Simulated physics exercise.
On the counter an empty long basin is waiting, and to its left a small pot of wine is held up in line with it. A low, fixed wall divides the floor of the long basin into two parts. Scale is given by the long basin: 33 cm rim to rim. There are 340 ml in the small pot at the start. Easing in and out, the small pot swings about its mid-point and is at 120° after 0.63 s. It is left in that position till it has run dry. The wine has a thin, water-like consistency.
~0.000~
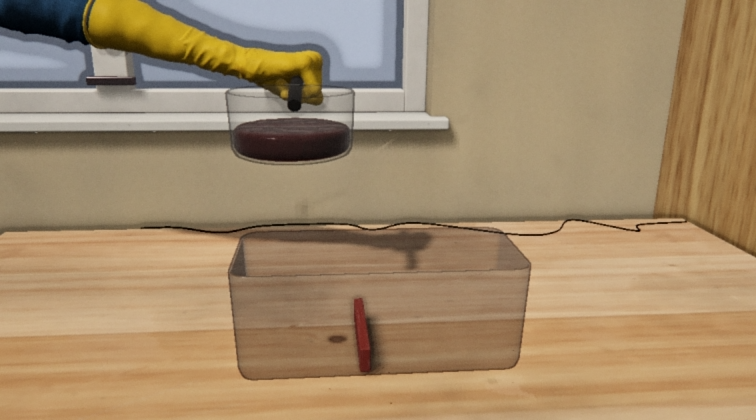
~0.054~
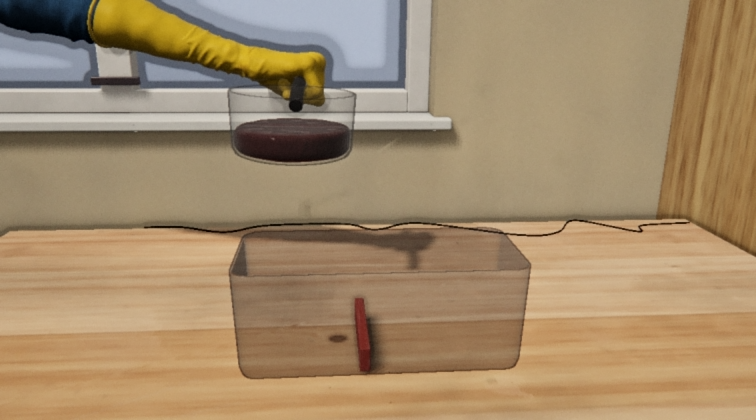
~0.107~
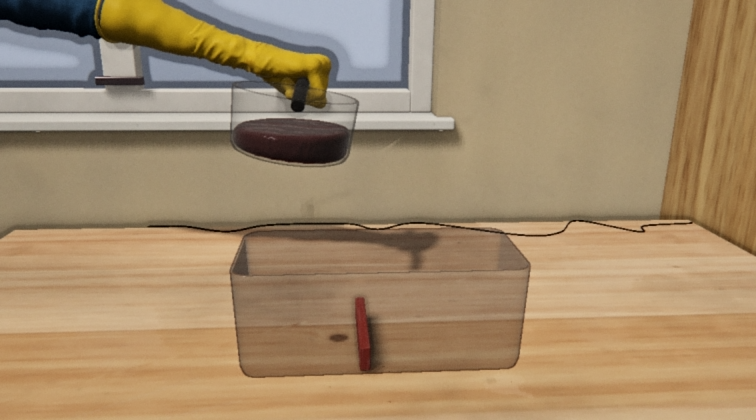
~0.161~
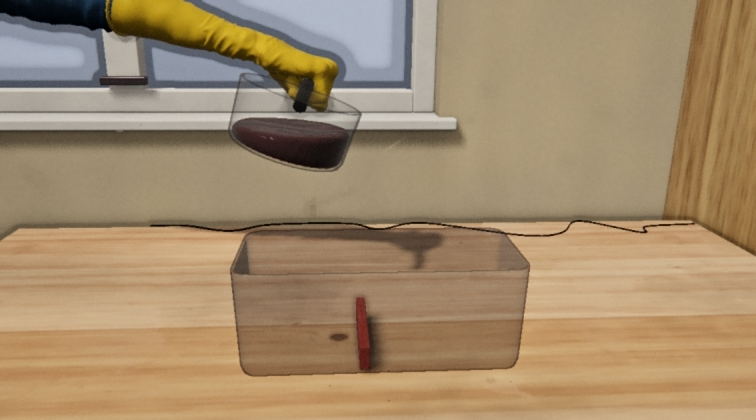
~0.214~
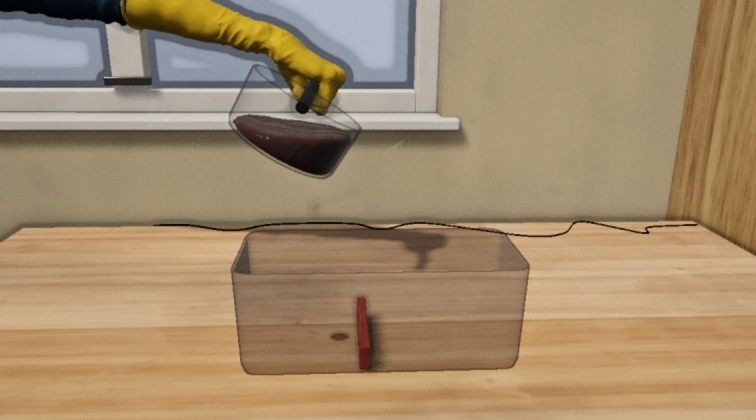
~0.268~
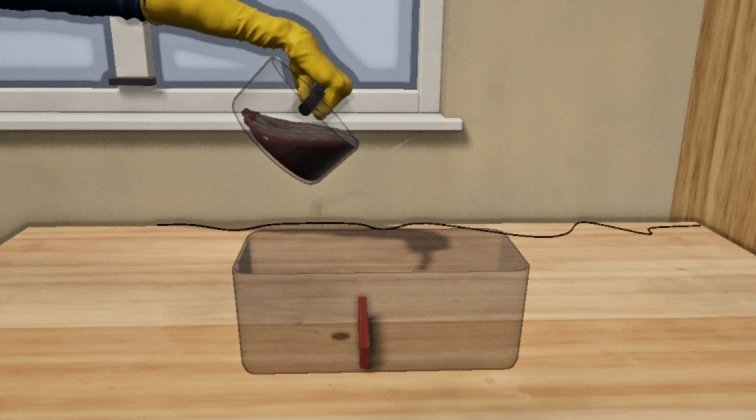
At the start, a yellow-gloved hand holds a small clear pot of dark wine level above an empty, see-through long basin on a wooden counter. The pot barely moves at first, then the hand tilts it steadily to the right, its right rim lowering while the wine shifts inside.
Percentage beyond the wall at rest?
63 per cent.
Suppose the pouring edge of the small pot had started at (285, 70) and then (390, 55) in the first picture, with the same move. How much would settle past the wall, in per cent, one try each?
I'd say 15 percent on the first go, 85 percent on the next.
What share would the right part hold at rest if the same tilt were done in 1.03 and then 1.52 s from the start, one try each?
Result: 75 per cent, then 85 per cent.
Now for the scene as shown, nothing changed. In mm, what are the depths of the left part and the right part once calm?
Final levels - left approx 6 mm, right approx 10 mm.
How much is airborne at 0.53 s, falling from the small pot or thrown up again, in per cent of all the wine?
Close to 36 per cent, I'd say.
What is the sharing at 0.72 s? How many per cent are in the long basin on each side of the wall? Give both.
Lab note: Left near 30 %, right near 62.
After 0.53 s the tilt is 112° and 16 per cent is still to pour, 1 is left of the wall and 47 right of it.
After 0.72 s the tilt is 120° and 1 per cent is still to pour, 29 is left of the wall and 62 right of it.
After 0.91 s the tilt is 120° and 0 per cent is still to pour, 35 is left of the wall and 63 right of it.
After 1.13 s the tilt is 120° and 0 per cent is still to pour, 35 is left of the wall and 63 right of it.
In the end 35 per cent lies left of the wall, 63 right of it and 2 outside.
